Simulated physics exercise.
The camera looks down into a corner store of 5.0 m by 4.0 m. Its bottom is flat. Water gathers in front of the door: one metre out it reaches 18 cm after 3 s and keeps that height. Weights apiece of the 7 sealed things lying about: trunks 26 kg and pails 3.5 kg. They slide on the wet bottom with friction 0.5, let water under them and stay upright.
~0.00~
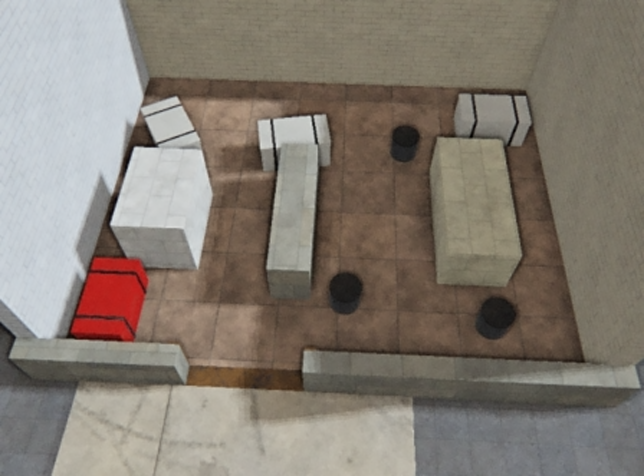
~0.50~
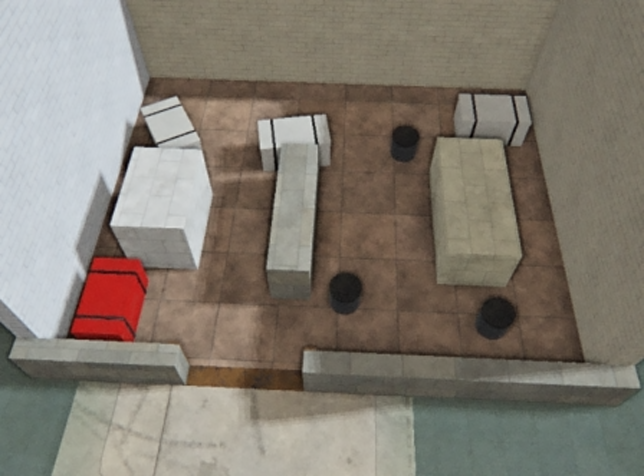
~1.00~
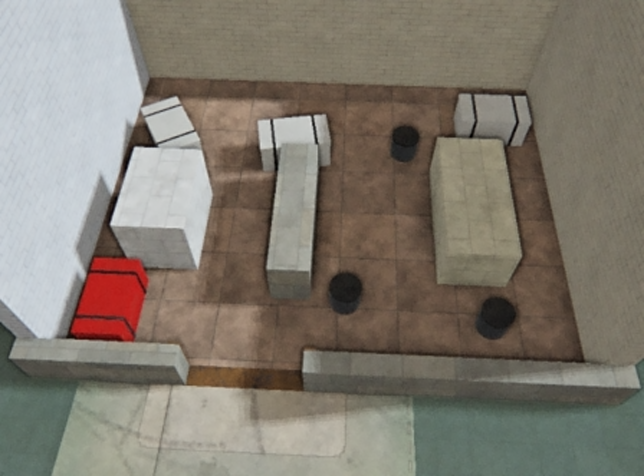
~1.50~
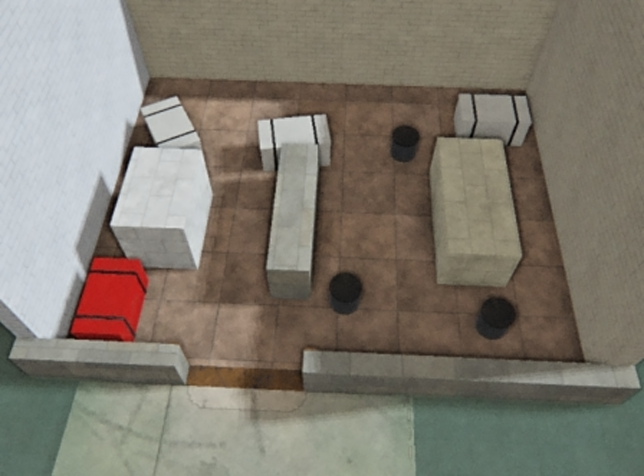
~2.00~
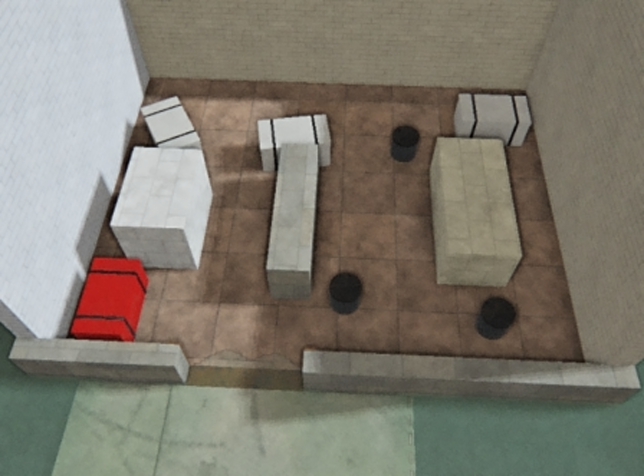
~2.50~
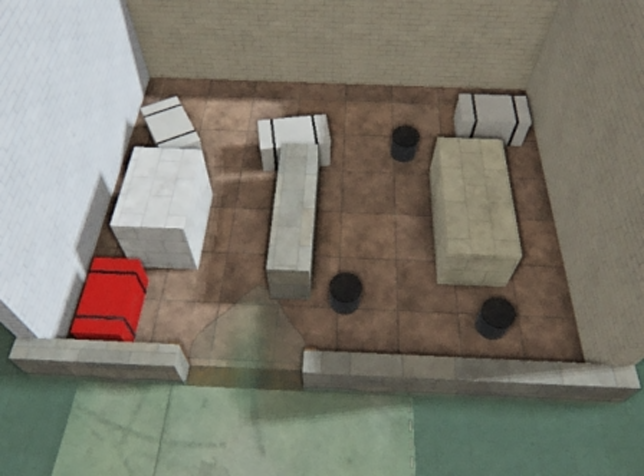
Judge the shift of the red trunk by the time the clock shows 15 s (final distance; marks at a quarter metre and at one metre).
Red trunk moves a short way.
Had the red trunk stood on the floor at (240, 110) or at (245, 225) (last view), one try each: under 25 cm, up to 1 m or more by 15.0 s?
In turn: It gets carried off; it ends far away.
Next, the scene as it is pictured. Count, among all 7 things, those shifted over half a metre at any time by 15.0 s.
I count 5.
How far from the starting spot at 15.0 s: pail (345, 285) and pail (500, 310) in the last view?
In that order: 200 cm, 80 cm.
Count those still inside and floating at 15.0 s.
7 of them.
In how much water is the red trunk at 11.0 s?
About 8 cm.
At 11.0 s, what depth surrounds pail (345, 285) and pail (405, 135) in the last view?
About 3 and 5 cm.
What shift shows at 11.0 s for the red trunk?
About 20 cm.
After 3.5 s the red trunk is near (107, 295), 0.0 m from its start, aground; 0 afloat.
After 6.8 s the red trunk is near (107, 295), 0.0 m from its start, aground; 0 afloat.
After 11.0 s the red trunk is near (119, 304), 0.2 m from its start, afloat; 4 afloat.
After 15.0 s the red trunk is near (176, 282), 0.7 m from its start, afloat; 7 afloat.
